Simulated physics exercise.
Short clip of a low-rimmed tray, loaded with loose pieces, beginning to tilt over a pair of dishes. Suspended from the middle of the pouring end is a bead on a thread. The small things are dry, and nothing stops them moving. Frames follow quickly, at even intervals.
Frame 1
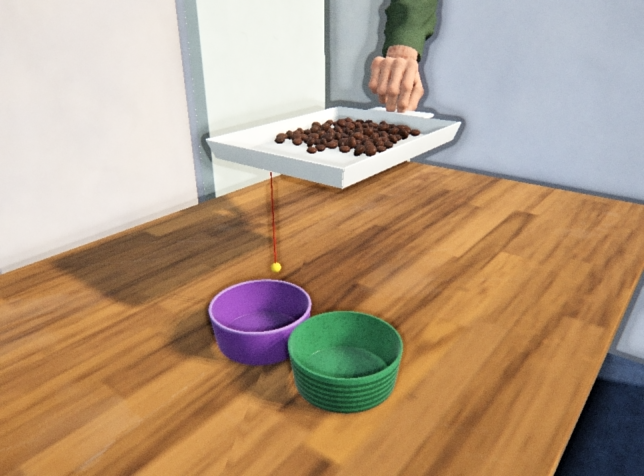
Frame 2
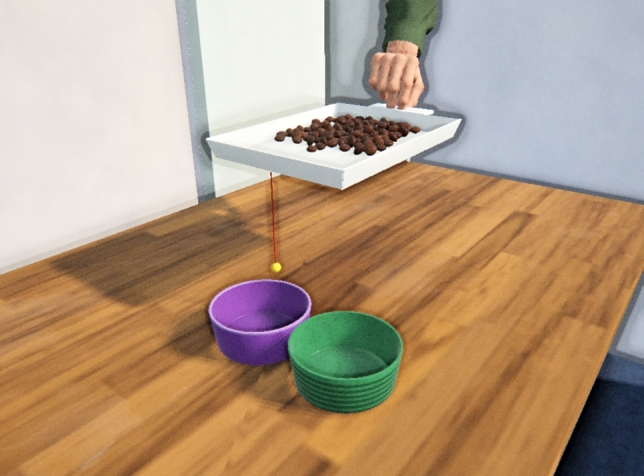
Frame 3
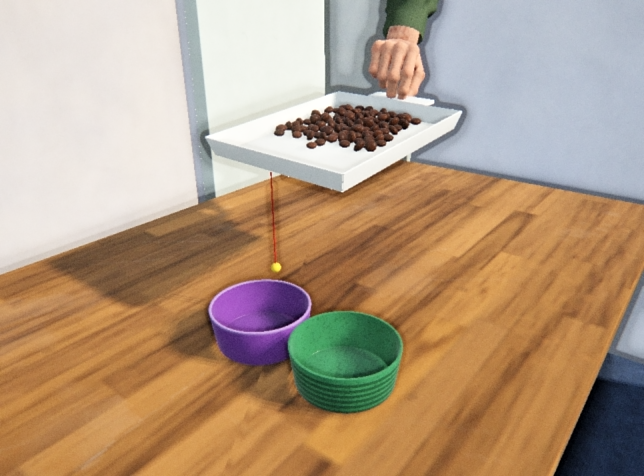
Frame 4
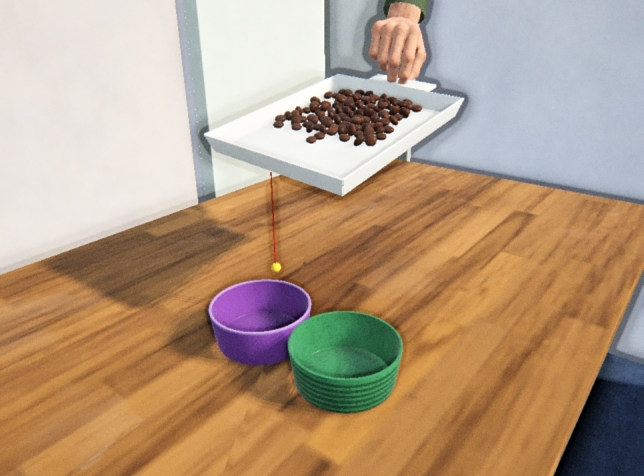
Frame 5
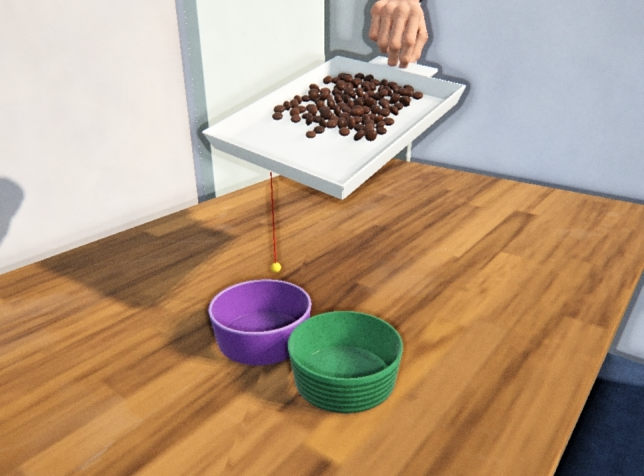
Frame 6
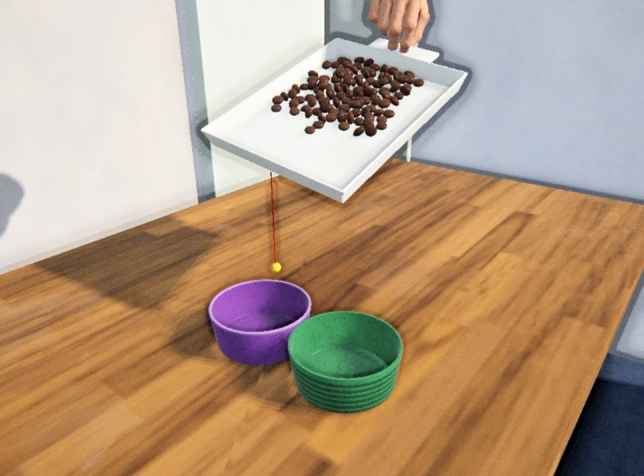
White tray of small dark brown pieces tilting gradually toward its near right corner, a hand raising its far end above purple and green dishes.
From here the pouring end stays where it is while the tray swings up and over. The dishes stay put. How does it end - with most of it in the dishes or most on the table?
It ends with most in the dishes.
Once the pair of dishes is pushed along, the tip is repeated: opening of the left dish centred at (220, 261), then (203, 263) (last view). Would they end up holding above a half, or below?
Taking the tries in order: A minor share, followed by a minor share.
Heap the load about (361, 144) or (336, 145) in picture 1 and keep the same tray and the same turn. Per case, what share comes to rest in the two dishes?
It would be 70 in a hundred, and then 70 in a hundred.
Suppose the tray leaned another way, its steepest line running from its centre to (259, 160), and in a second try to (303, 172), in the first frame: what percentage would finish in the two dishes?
Lab note: Case 1 near 0 %, case 2 near 80 %.
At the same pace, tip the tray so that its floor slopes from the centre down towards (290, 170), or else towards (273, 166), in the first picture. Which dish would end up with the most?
Result - first place: The left side, second place: The left side.
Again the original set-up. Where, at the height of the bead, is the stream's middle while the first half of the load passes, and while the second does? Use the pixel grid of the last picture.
Early half: (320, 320); late half: (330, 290).
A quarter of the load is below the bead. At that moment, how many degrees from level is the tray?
Around 75° at that moment.
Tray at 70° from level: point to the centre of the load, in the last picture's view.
Check around (323, 206) in the last picture.
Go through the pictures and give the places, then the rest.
In the first frame, corners of the pouring end at (214, 139) and (342, 166), level; middle of the load at (351, 135), flat chocolate drops; left dish at (225, 342); right dish at (310, 387); bead on its thread at (276, 268).
In the second frame, corners of the pouring end at (214, 138) and (342, 167), level; middle of the load at (351, 133).
In the third frame, corners of the pouring end at (213, 136) and (342, 170), tipped barely, lowest at the right corner; middle of the load at (351, 126).
In the fourth frame, corners of the pouring end at (212, 133) and (342, 175), tipped a little, lowest at the right corner; middle of the load at (351, 116).
In the fifth frame, corners of the pouring end at (211, 131) and (342, 180), tipped clearly, lowest at the right corner; middle of the load at (351, 105).
In the sixth frame, corners of the pouring end at (210, 128) and (342, 185), tipped clearly, lowest at the right corner; middle of the load at (350, 95); left dish at (225, 342); right dish at (310, 387).
Soon after the last picture, tray tipped steeply; about half on the tray; a small part in the right dish; about a third in the air.
A little later, tray tipped past a quarter turn; a stray few on the tray; about half in the right dish; a small part in the left dish; about a quarter outside both; a small part in the air.
Later still, tray tipped past a quarter turn; about half in the right dish; a small part in the left dish; about a third outside both.
At rest, tray tipped past a quarter turn; about half in the right dish; a small part in the left dish; about a third outside both.
